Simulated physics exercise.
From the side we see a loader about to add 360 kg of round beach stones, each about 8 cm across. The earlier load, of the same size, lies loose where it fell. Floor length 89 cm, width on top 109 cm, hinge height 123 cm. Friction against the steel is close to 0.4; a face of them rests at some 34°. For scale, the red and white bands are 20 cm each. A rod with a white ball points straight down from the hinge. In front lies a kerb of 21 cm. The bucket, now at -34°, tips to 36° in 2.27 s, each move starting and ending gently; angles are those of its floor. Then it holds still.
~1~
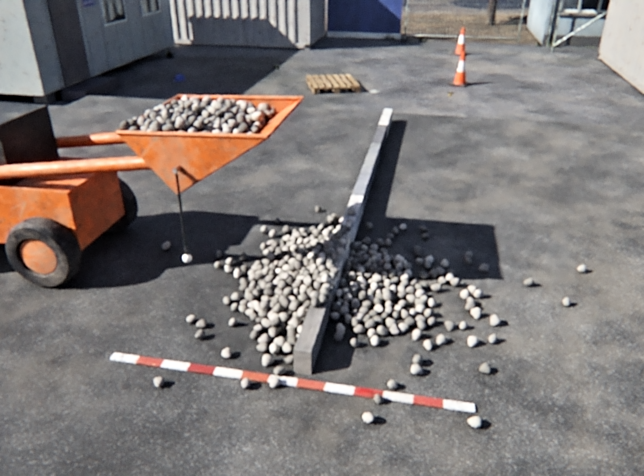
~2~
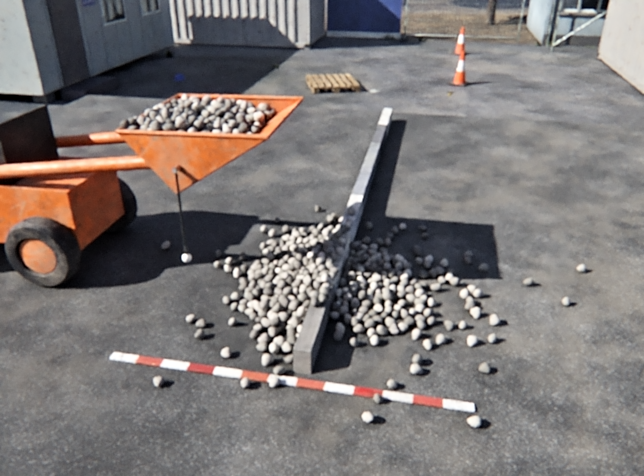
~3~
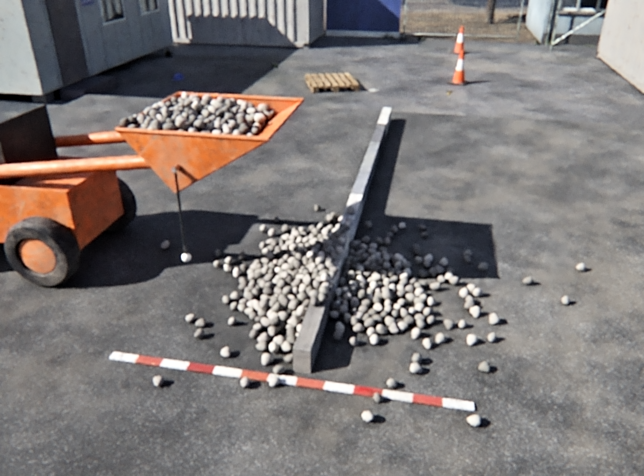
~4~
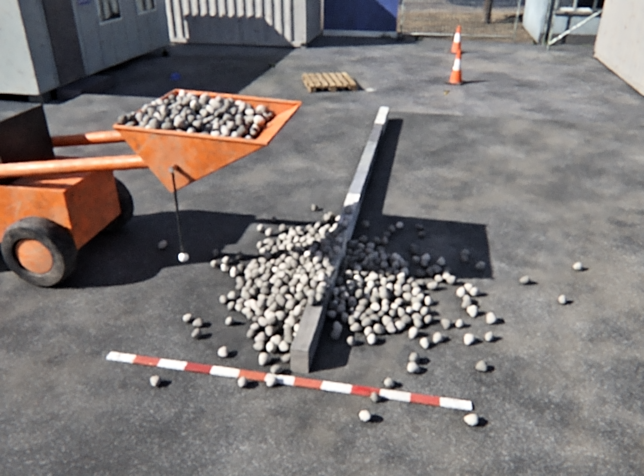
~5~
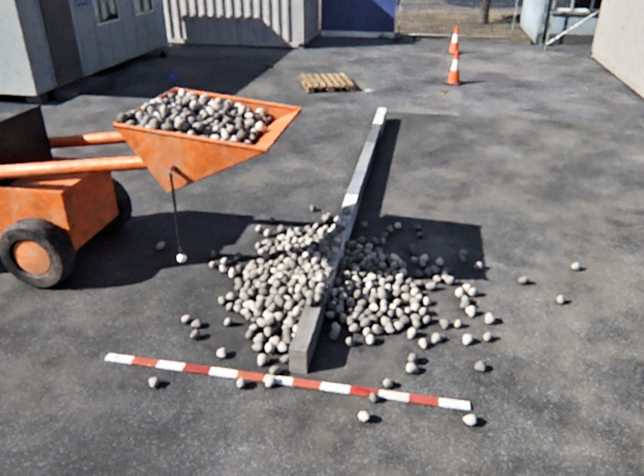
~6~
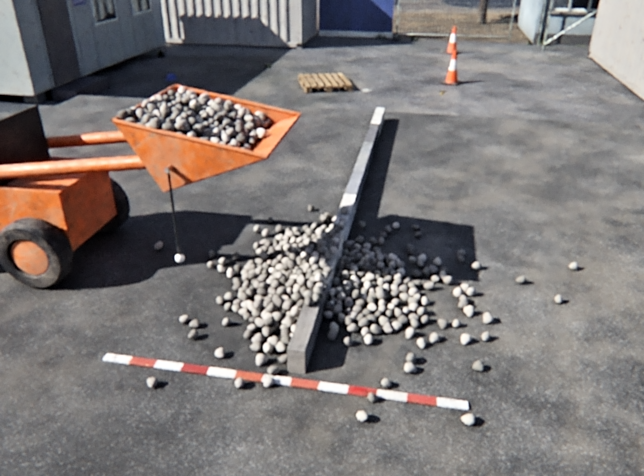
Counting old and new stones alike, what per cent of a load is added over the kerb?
Roughly 28 per cent of a load more.
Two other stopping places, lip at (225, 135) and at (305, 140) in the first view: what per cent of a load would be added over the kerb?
First some 0, then 75 per cent.
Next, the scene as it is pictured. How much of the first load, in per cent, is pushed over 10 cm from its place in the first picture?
Roughly 15 per cent of them.
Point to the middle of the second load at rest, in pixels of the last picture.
Around (299, 266).
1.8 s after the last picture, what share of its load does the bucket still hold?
Roughly 15 per cent is still inside.
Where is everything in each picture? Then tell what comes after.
The bucket is at -34°, its lip at (268, 137); the top of the load is at (205, 107). The earlier load is highest near (328, 254), 27 cm above ground level, 66 % on this side of the kerb, 34 % over the kerb, in the first frame.
Lip at (268, 137), floor tilted -33°, highest stones at (205, 107), in the second frame.
The bucket is at -32°, its lip at (269, 139); the top of the load is at (194, 104), in the third frame.
Lip at (267, 144), floor tilted -29°, highest stones at (181, 102), in the fourth frame.
The bucket is at -26°, its lip at (267, 150); the top of the load is at (176, 100), in the fifth frame.
Lip at (267, 157), floor tilted -22°, highest stones at (173, 98), in the sixth frame.
Then, 1.1 s after the last picture the floor is at 25°; in per cent of one load, 91 in the bucket, 75 on this side of the kerb, 34 over the kerb; the foremost stones are at (509, 300).
Then, 1.8 s after the last picture the floor is at 36°; in per cent of one load, 16 in the bucket, 139 on this side of the kerb, 46 over the kerb; the foremost stones are at (509, 300).
Then, 2.1 s after the last picture the floor is at 36°; in per cent of one load, 0 in the bucket, 144 on this side of the kerb, 56 over the kerb; the foremost stones are at (509, 300).
Then, 4.7 s after the last picture the floor is at 36°; in per cent of one load, 0 in the bucket, 138 on this side of the kerb, 62 over the kerb; the foremost stones are at (507, 290). Net gain over the kerb, 28.
